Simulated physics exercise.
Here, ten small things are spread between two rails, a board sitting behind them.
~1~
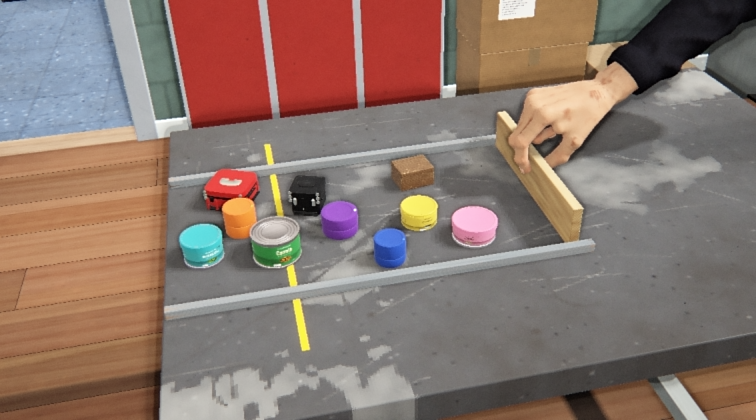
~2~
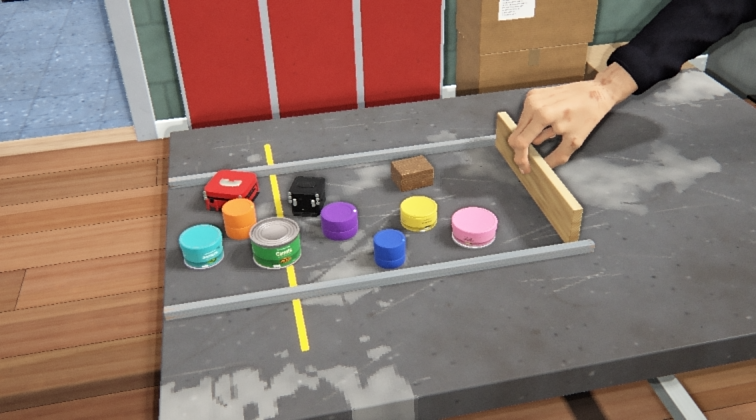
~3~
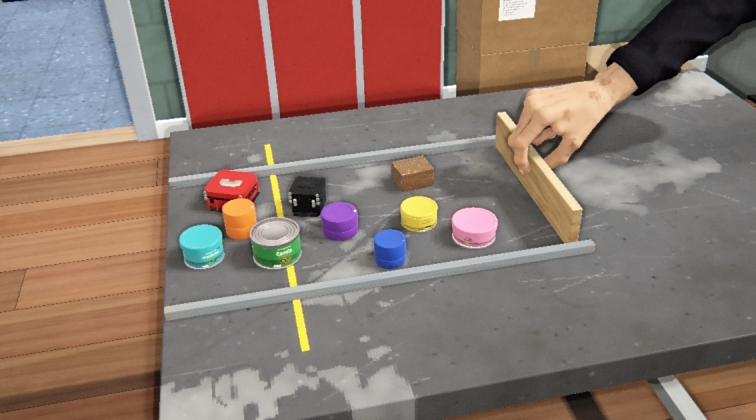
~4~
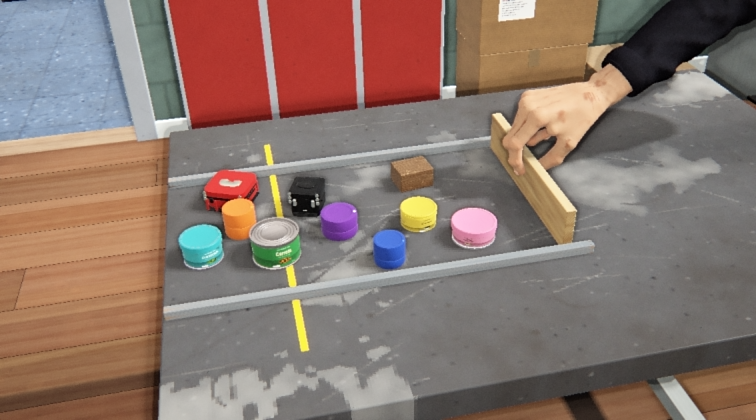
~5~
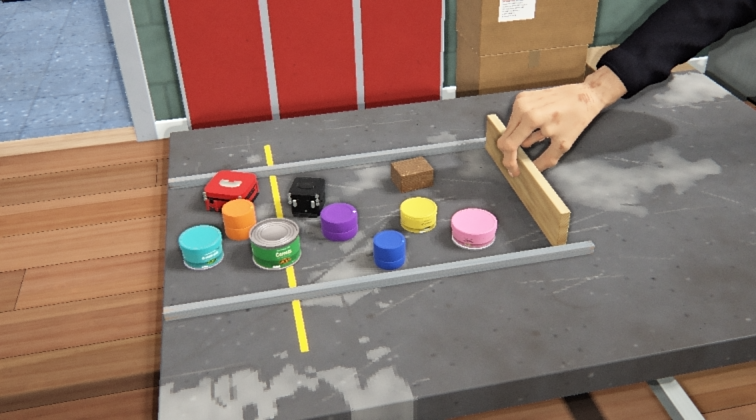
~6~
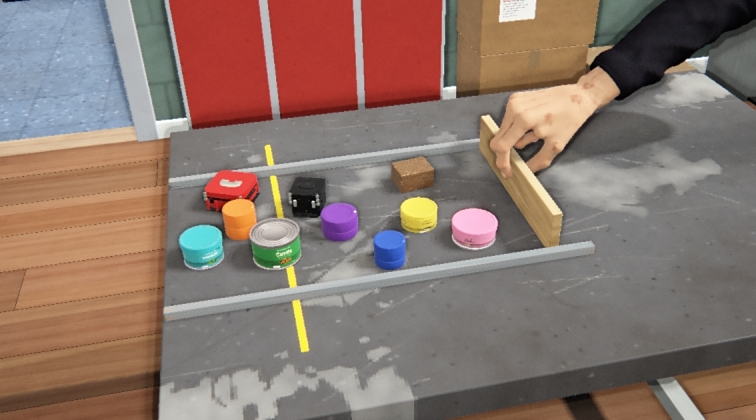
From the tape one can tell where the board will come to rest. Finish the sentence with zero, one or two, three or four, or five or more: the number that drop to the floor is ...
The number that drop to the floor is zero.
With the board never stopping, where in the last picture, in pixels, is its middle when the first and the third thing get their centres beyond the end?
At (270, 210) for the first, at (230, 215) for the third.
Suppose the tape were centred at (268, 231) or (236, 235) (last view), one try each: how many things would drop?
So that's 0 for the first and 2 for the second.
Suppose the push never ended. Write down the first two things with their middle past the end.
Listed earliest first, the turquoise tin comes before the orange lid.
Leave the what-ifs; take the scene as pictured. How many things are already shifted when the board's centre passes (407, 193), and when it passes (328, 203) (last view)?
At the first point the count is 4, at the second it's 7.
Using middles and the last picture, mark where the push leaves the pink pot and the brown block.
Pink pot at about (266, 257), brown block at about (259, 191).
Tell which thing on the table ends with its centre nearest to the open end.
It's the turquoise tin that ends nearest.
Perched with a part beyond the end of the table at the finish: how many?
I'd say 1 of them.
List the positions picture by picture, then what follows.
Turquoise tin (203, 247); red case (232, 191); orange lid (240, 218); board (534, 173); tape (283, 228), in the first picture.
Red case (232, 192); purple lid (339, 221), in the second picture.
Orange lid (240, 219); blue lid (390, 249), in the third picture.
Turquoise tin (202, 247); yellow tub (418, 215), in the fourth picture.
Red case (232, 193); green pot (276, 244), in the fifth picture.
Turquoise tin (202, 248); red case (232, 193); orange lid (240, 220); board (516, 177); tape (283, 229), in the sixth picture.
A little later, none off yet; turquoise tin at rest near (202, 248); red case at rest near (232, 193); orange lid at rest near (240, 220).
When it is over, the number that fall off is zero.
